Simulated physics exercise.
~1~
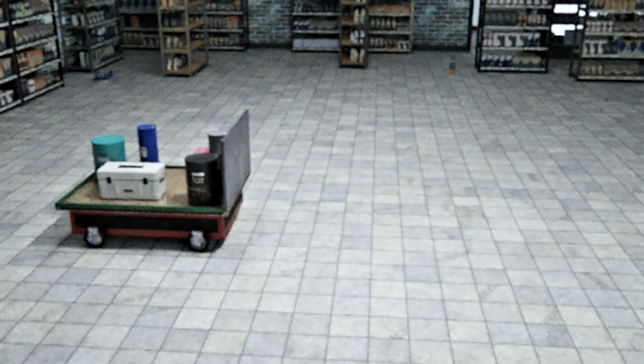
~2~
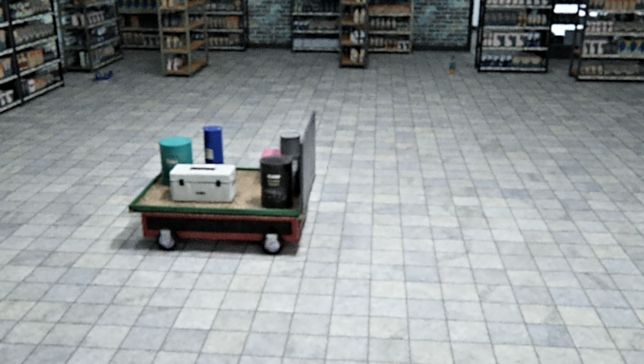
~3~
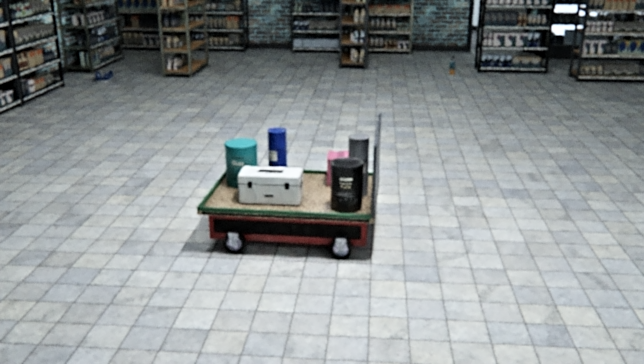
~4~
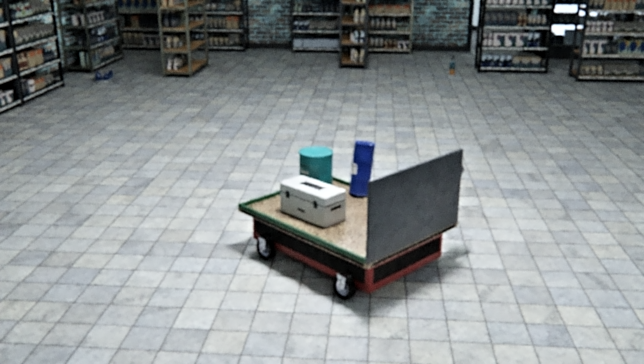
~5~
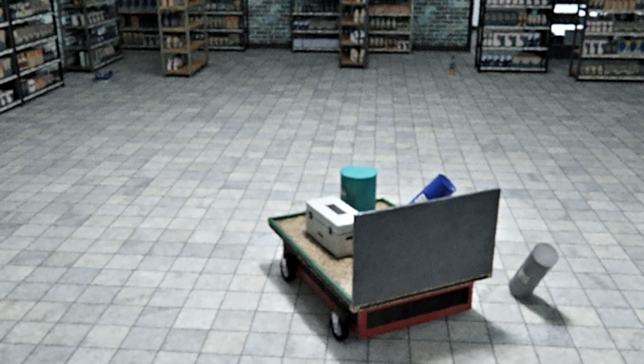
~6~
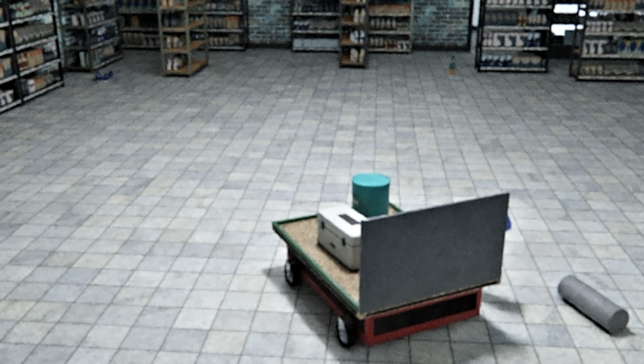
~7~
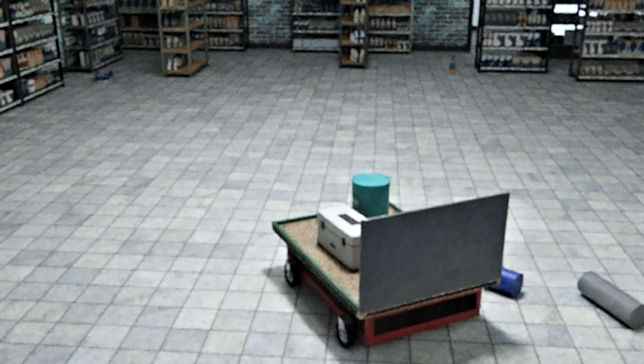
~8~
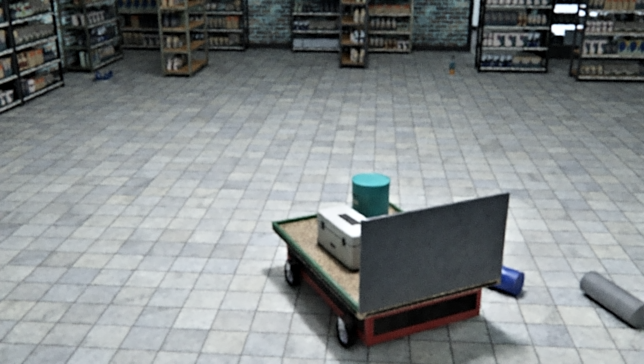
A loaded flat cart rolls right, turns sharply and stops as blue and grey canisters topple off.
